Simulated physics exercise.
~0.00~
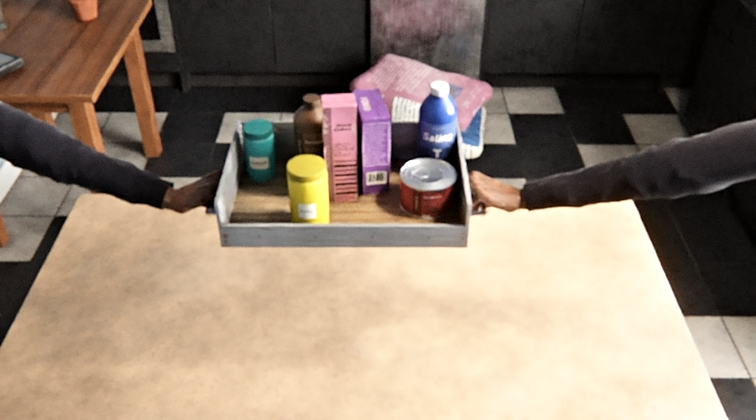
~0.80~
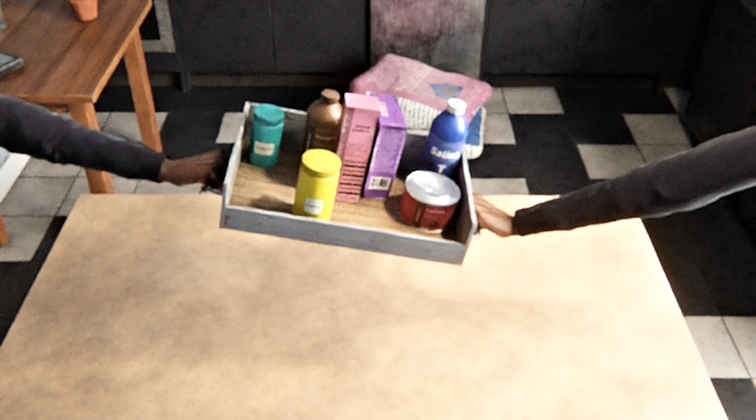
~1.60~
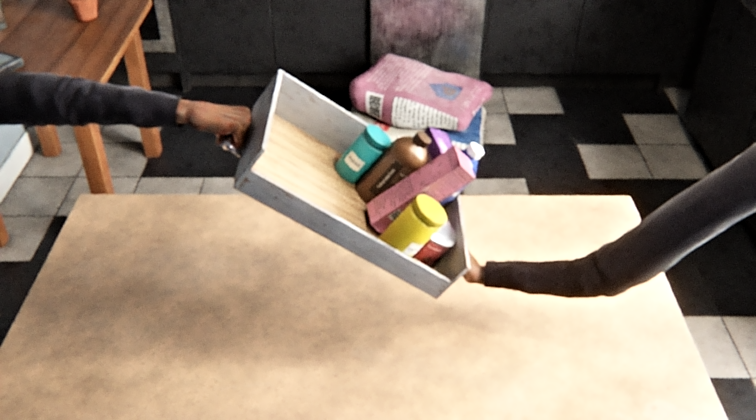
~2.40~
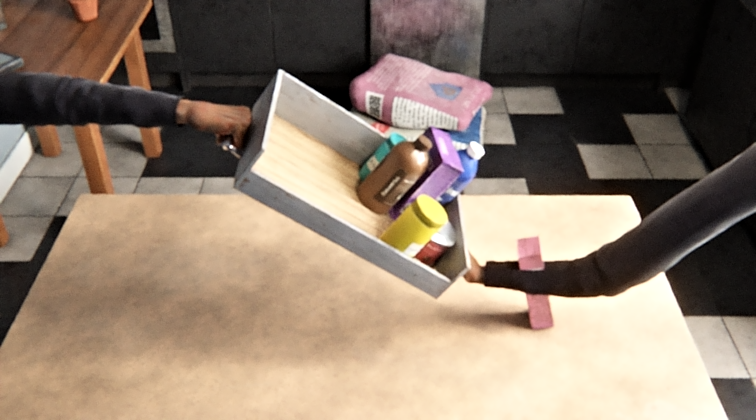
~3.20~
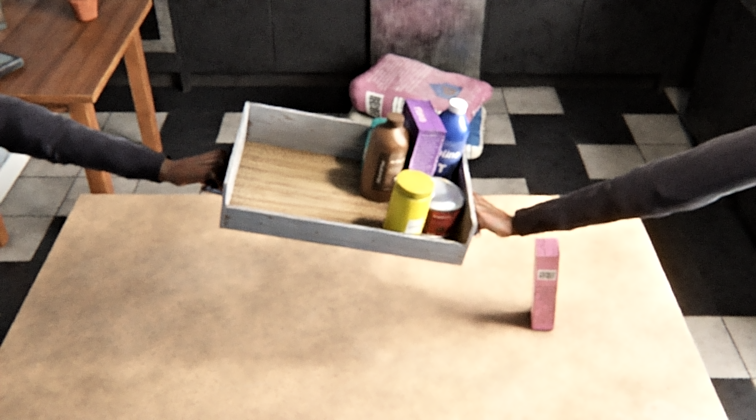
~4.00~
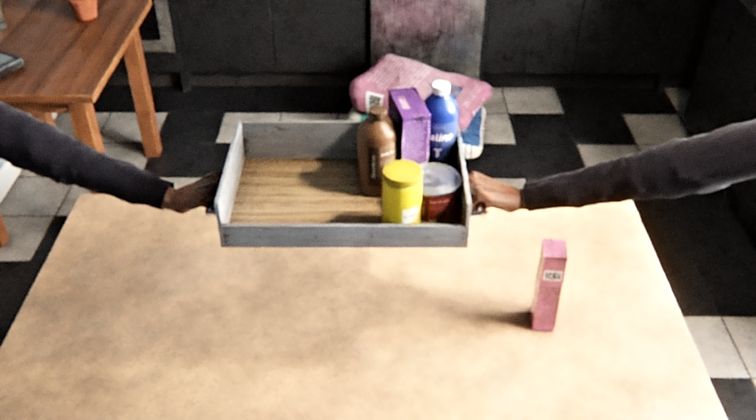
Above a table, two hands tip a crate right, drop a pink carton, and level it.
